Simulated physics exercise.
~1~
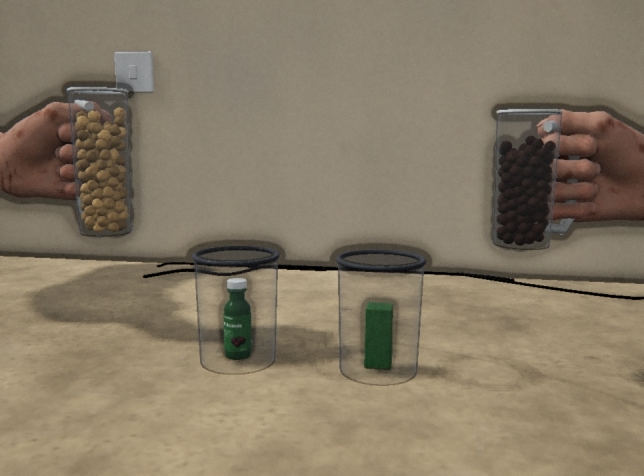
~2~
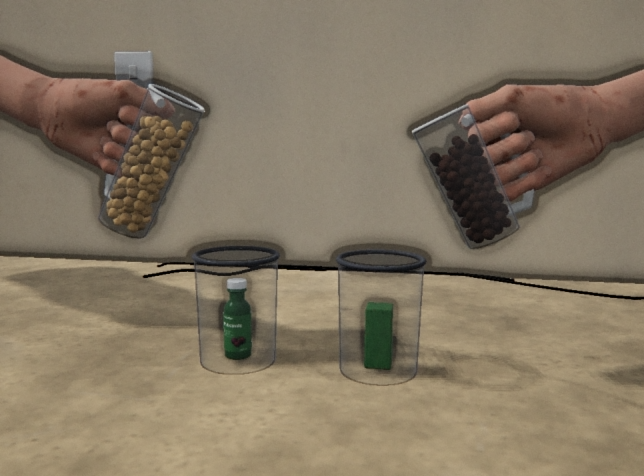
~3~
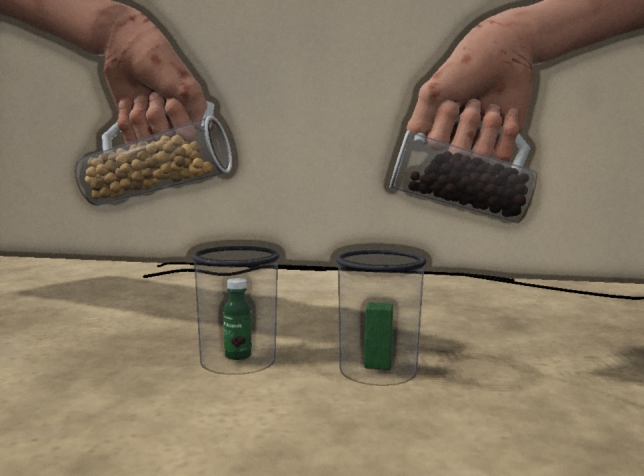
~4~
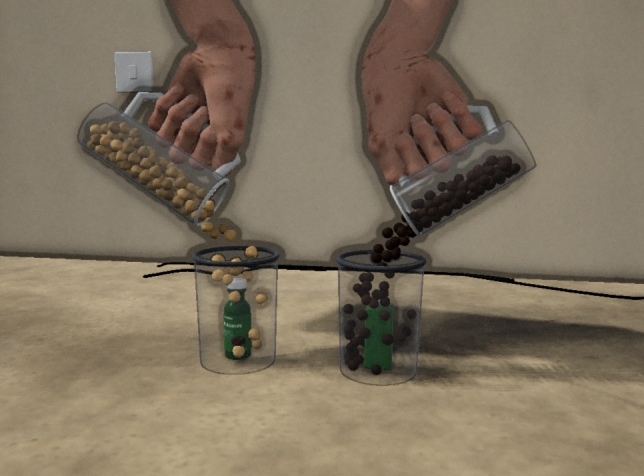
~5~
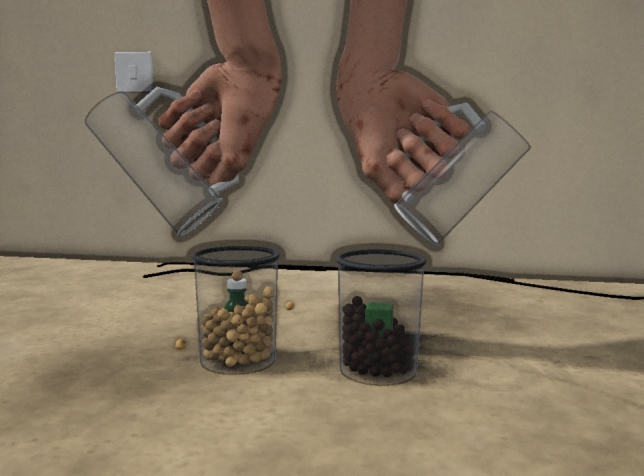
In the video, two hands tilt clear cups of tan and dark round pieces over two glasses holding a green bottle and a green block, pouring until the cups are empty; both green objects still show above the fill, with a couple of tan pieces outside the left glass.
